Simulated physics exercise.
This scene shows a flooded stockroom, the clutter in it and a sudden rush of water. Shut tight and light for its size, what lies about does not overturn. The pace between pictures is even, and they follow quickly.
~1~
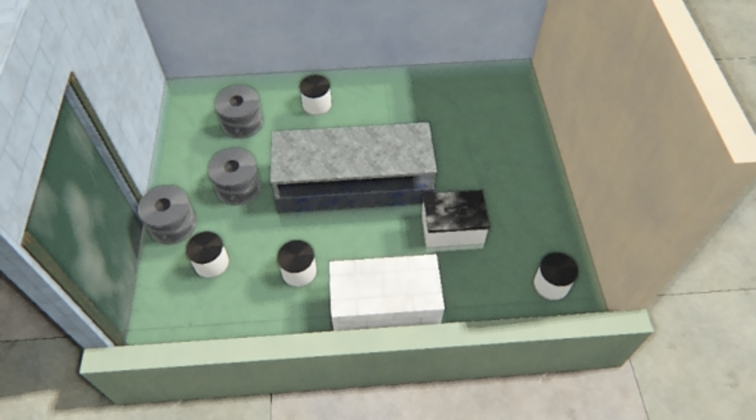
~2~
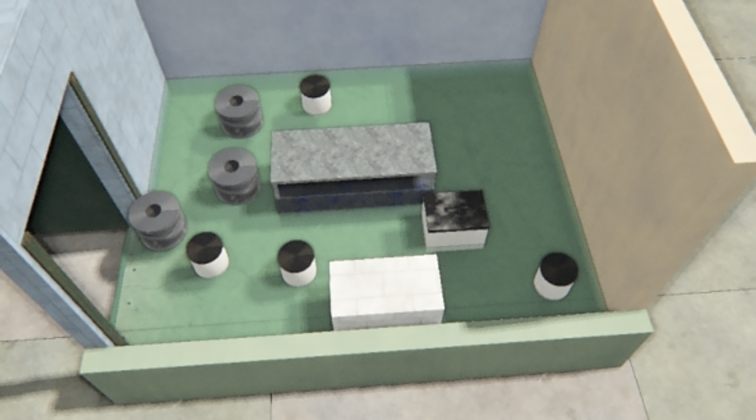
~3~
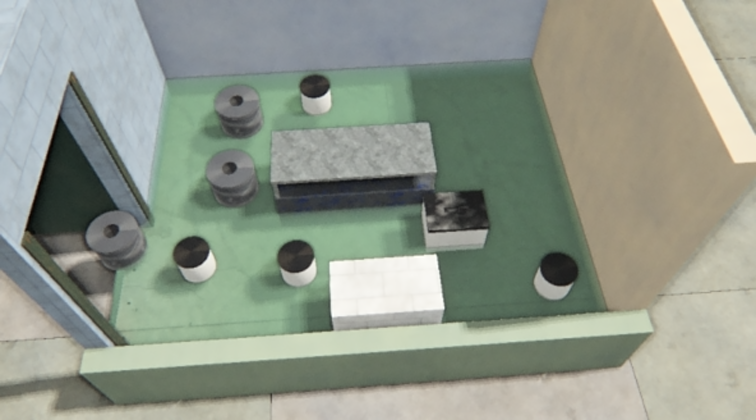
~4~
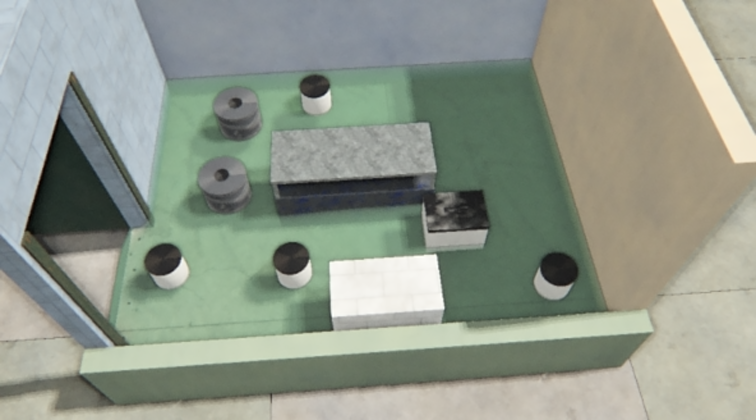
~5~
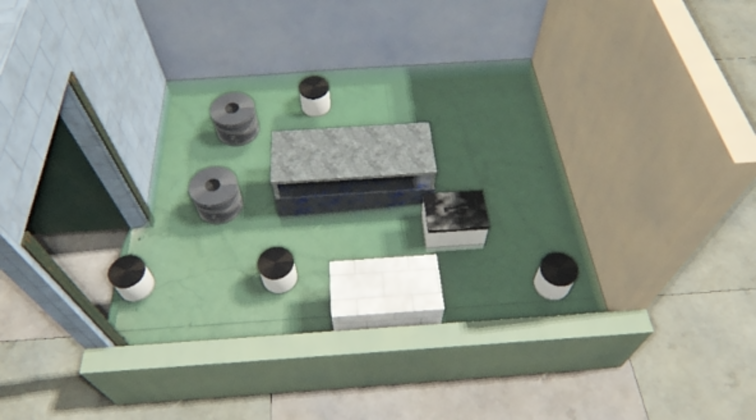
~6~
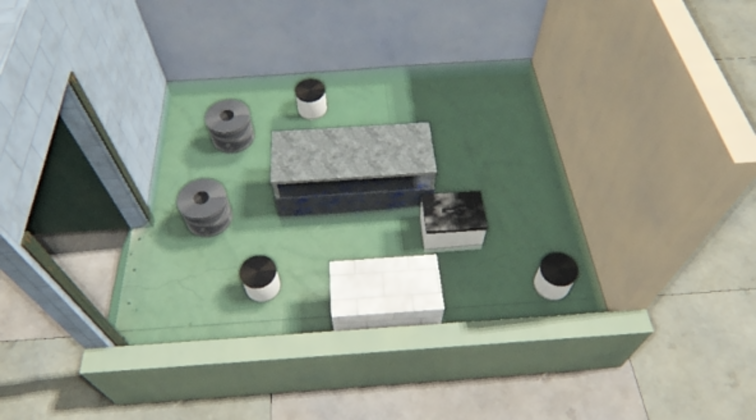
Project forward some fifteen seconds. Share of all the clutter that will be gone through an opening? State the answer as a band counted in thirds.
Answer: Two thirds or more.
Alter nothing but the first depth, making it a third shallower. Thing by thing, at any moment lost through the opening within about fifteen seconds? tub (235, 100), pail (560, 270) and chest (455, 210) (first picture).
In order, flushed away, held back and held back.
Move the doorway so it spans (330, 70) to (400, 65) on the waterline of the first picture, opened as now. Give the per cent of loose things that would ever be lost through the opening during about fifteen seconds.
40 %.
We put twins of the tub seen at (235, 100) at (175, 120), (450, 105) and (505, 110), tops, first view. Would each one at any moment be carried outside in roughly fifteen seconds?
Copy one leaves the room, copy two never leaves, copy three never leaves.
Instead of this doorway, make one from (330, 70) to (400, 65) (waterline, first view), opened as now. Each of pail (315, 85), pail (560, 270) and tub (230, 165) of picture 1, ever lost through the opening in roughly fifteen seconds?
Lab log - 1: Escaped; 2: Retained; 3: Escaped.
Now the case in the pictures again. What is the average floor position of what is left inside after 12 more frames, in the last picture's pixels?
Mean position: About (303, 245).
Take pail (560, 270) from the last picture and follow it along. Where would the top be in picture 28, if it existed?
About (497, 276).
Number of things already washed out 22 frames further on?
That makes 7.
A moment on, 2 of 8 are out; 6 afloat.
Next, 5 of 8 are out; 3 afloat.
Later, 7 of 8 are out; 1 afloat.
In the end, 7 of 8 are out; 1 afloat.
